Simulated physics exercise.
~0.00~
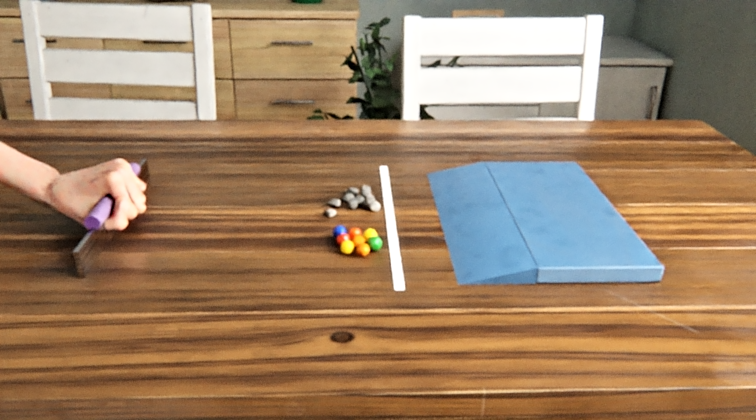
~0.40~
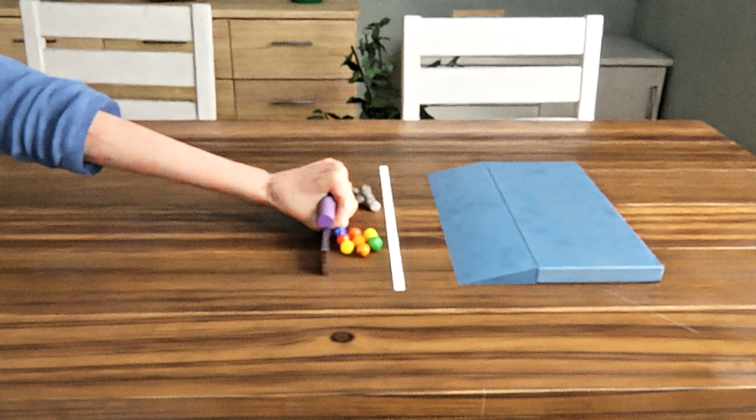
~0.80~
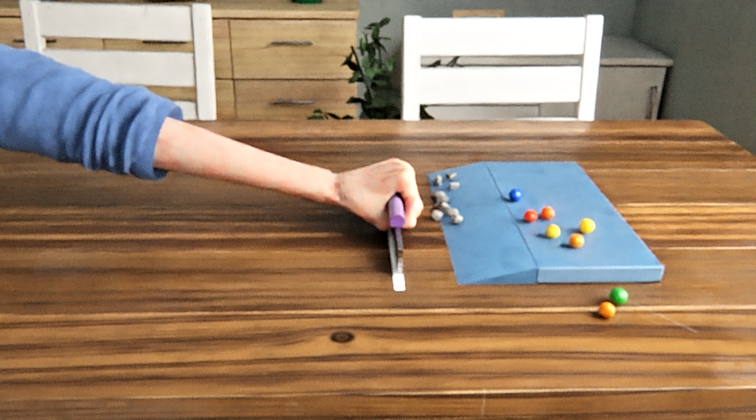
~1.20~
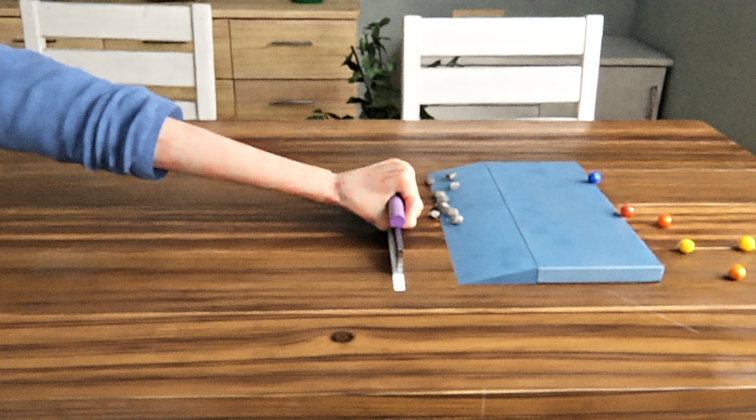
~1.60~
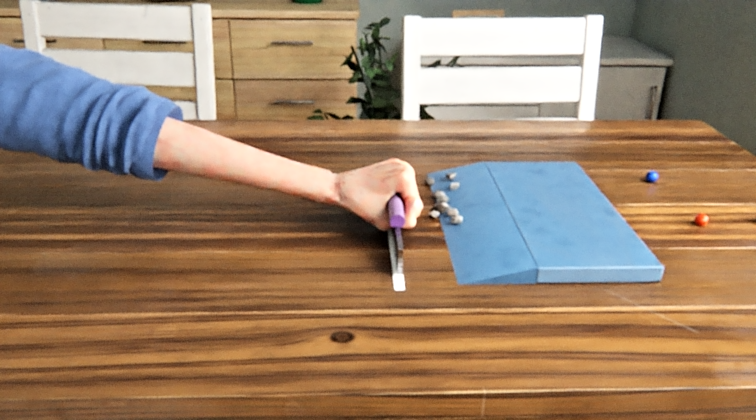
On a wooden table, a hand sweeps colorful balls over a blue ramp while pebbles stay low.
